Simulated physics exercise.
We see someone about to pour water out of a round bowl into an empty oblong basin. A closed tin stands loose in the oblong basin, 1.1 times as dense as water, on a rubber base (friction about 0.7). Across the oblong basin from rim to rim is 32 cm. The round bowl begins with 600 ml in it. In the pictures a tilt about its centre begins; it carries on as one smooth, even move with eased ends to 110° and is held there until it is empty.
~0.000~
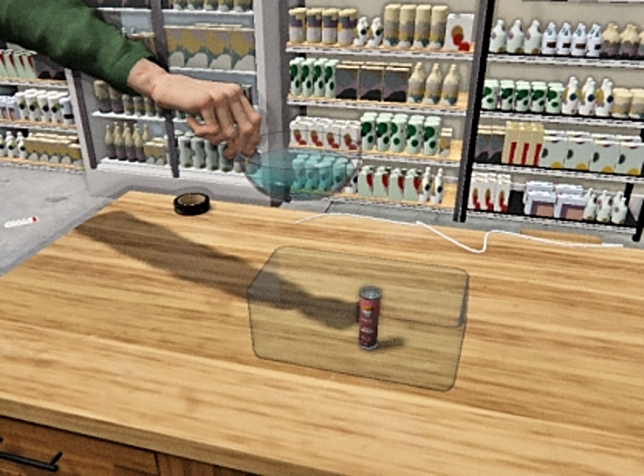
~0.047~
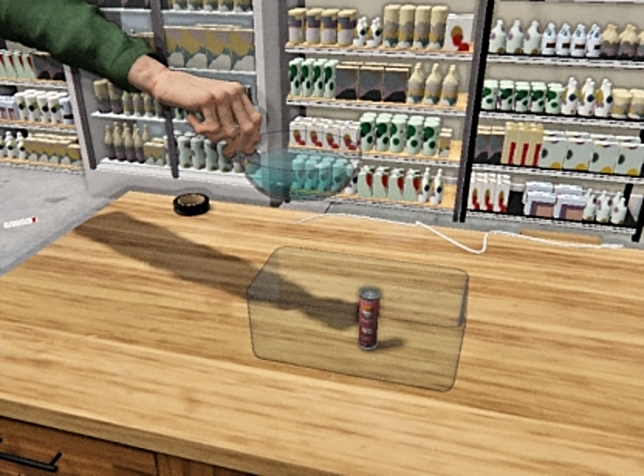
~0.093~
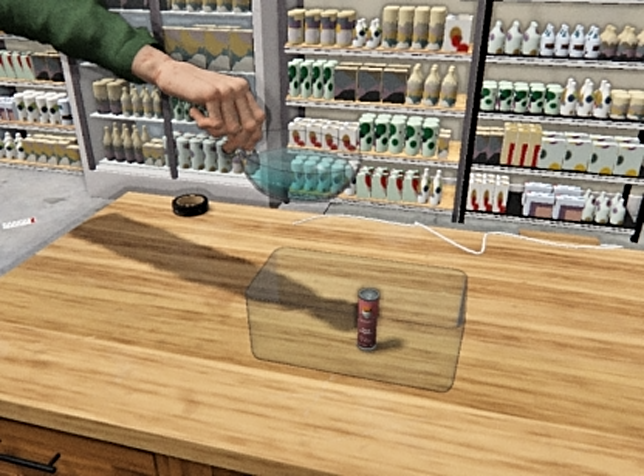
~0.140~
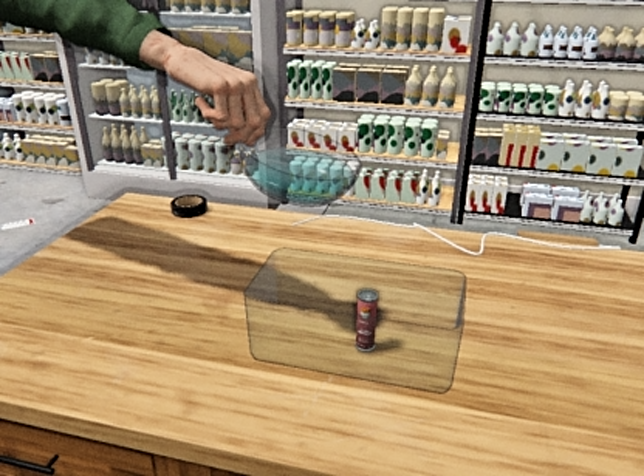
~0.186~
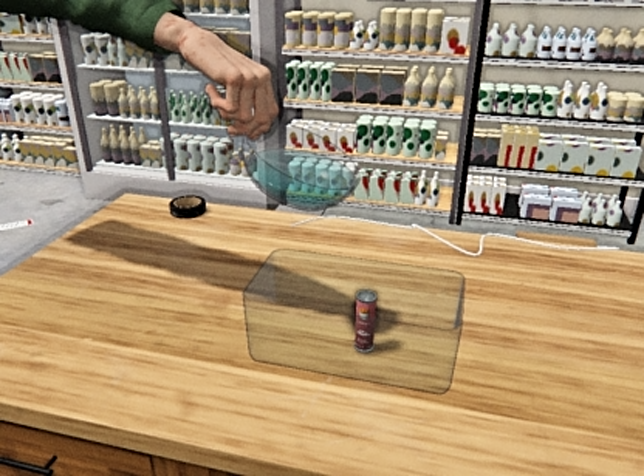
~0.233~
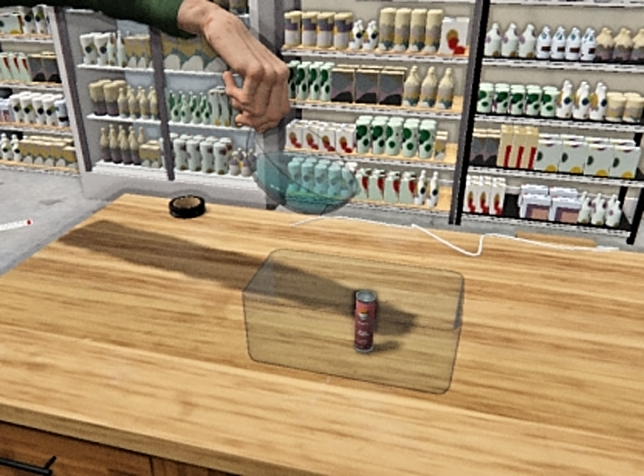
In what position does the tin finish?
It finishes upright.
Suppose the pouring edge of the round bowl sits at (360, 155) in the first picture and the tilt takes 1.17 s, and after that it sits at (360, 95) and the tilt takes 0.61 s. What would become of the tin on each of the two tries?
The tin stays vertical the first time and stays vertical the second time.
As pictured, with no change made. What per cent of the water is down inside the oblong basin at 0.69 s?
90 %, more or less.
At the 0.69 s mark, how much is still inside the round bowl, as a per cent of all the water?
Close to 0 percent of the whole amount.
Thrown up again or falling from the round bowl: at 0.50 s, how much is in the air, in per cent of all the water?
Near 46 in a hundred.
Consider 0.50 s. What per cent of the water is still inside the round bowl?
Roughly 3 percent.
After 0.50 s the tilt is 101° and 3 per cent is still to pour; the tin stands where it began.
After 0.69 s the tilt is 110° and 0 per cent is still to pour; the tin stands where it began.
After 0.89 s the tilt is 110° and 0 per cent is still to pour; the tin stands where it began.
After 1.11 s the tilt is 110° and 0 per cent is still to pour; the tin stands where it began.
In the end the tin stands where it began.
